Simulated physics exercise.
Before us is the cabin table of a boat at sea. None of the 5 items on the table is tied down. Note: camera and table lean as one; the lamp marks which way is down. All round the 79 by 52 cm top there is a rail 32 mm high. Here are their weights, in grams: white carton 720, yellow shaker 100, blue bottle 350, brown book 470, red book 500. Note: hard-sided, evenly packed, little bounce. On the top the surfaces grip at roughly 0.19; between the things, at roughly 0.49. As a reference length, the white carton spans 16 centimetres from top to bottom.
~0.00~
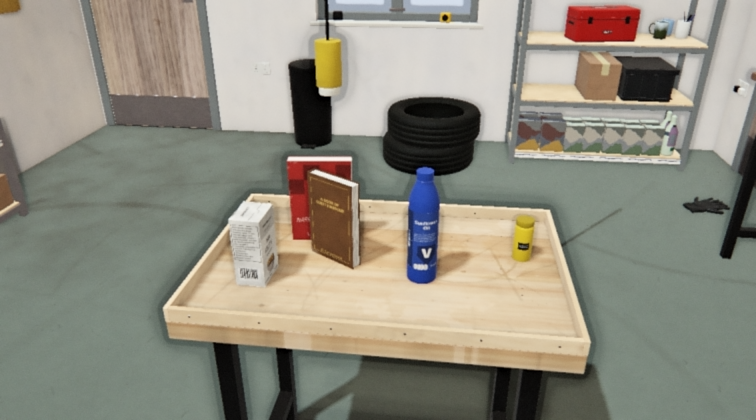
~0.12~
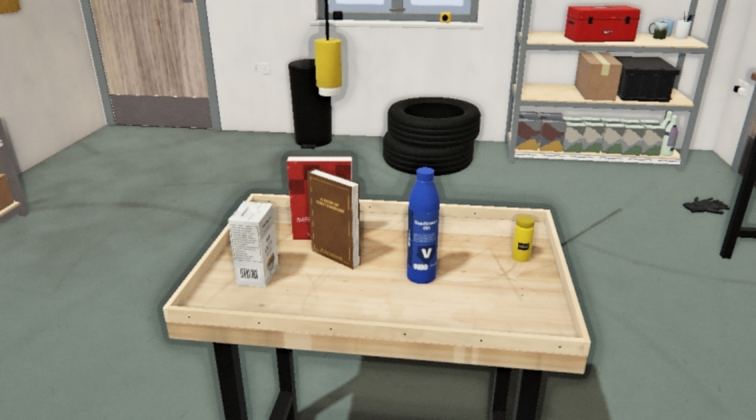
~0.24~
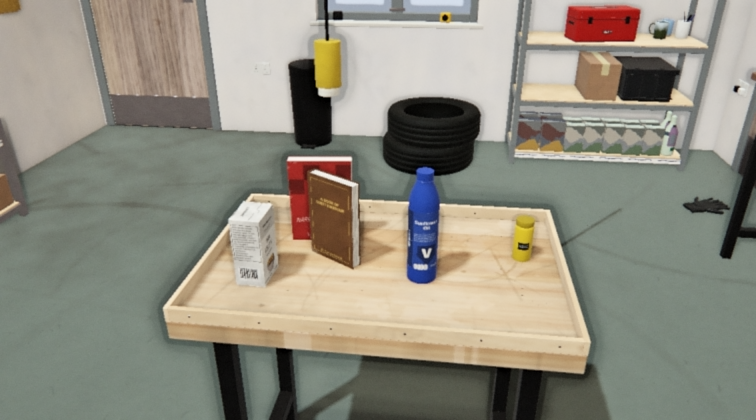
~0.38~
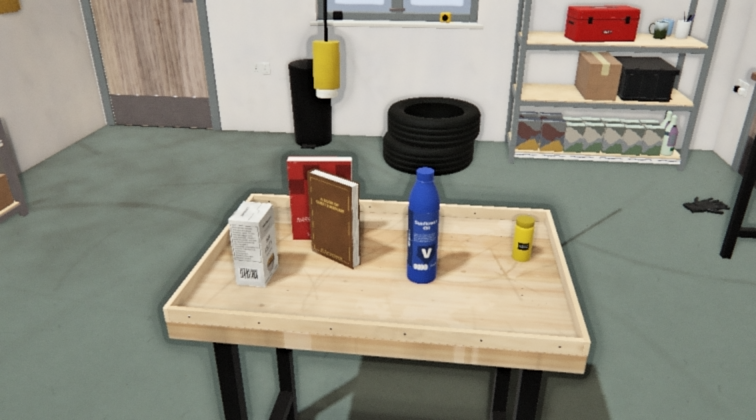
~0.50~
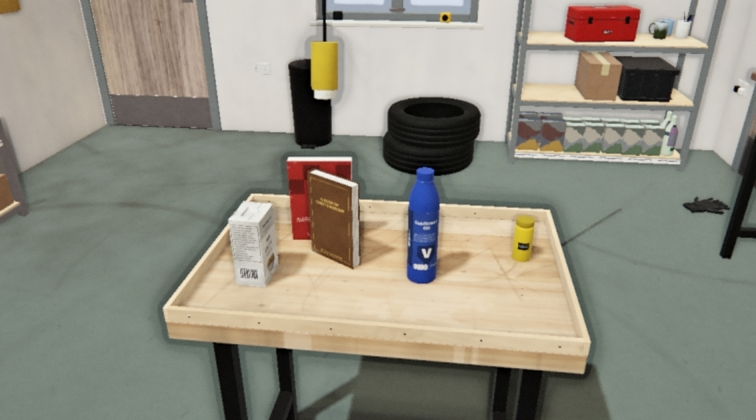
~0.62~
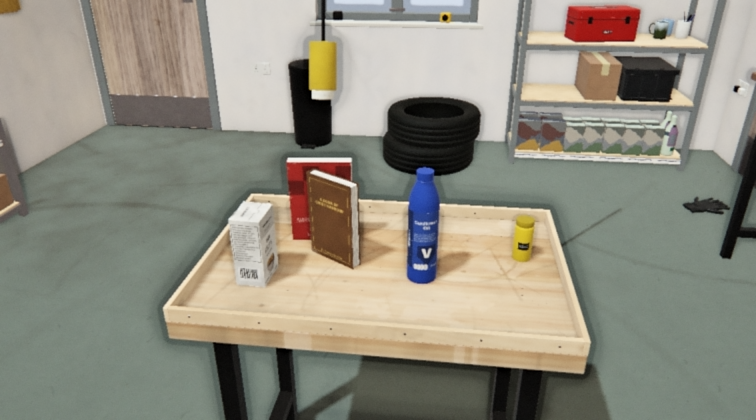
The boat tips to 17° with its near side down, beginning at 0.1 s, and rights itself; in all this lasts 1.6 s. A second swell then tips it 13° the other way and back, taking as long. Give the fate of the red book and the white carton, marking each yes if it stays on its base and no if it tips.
Red book: No, white carton: Yes.
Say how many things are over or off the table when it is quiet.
Total: 3.
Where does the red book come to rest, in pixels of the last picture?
It ends near (301, 270).
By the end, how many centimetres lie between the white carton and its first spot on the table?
Displacement: Approx. 10 cm.
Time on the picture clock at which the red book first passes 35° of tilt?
Time: Roughly 0.9 s.
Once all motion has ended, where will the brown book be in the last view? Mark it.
Its centre ends close to (316, 282) in the last view.
Around 1.02 s, boat heeled 16°, near side down; red book on its side near (310, 257); white carton shifted 7 cm near (237, 261); brown book on its side.
Around 1.32 s, boat heeled 8°, near side down; red book on its side near (297, 279); white carton shifted 13 cm near (215, 274); brown book on its side.
Around 2.12 s, boat heeled 7°, far side down; blue bottle now off the table; red book on its side near (297, 279); white carton shifted 13 cm near (215, 274).
Finally (3.8 s), off the table and tipped over, blue bottle; on their side or leaning hard on the table, brown book and red book; not toppled but over 5 cm from the start, white carton and yellow shaker. In the last view, red book near (301, 270), white carton near (222, 264).
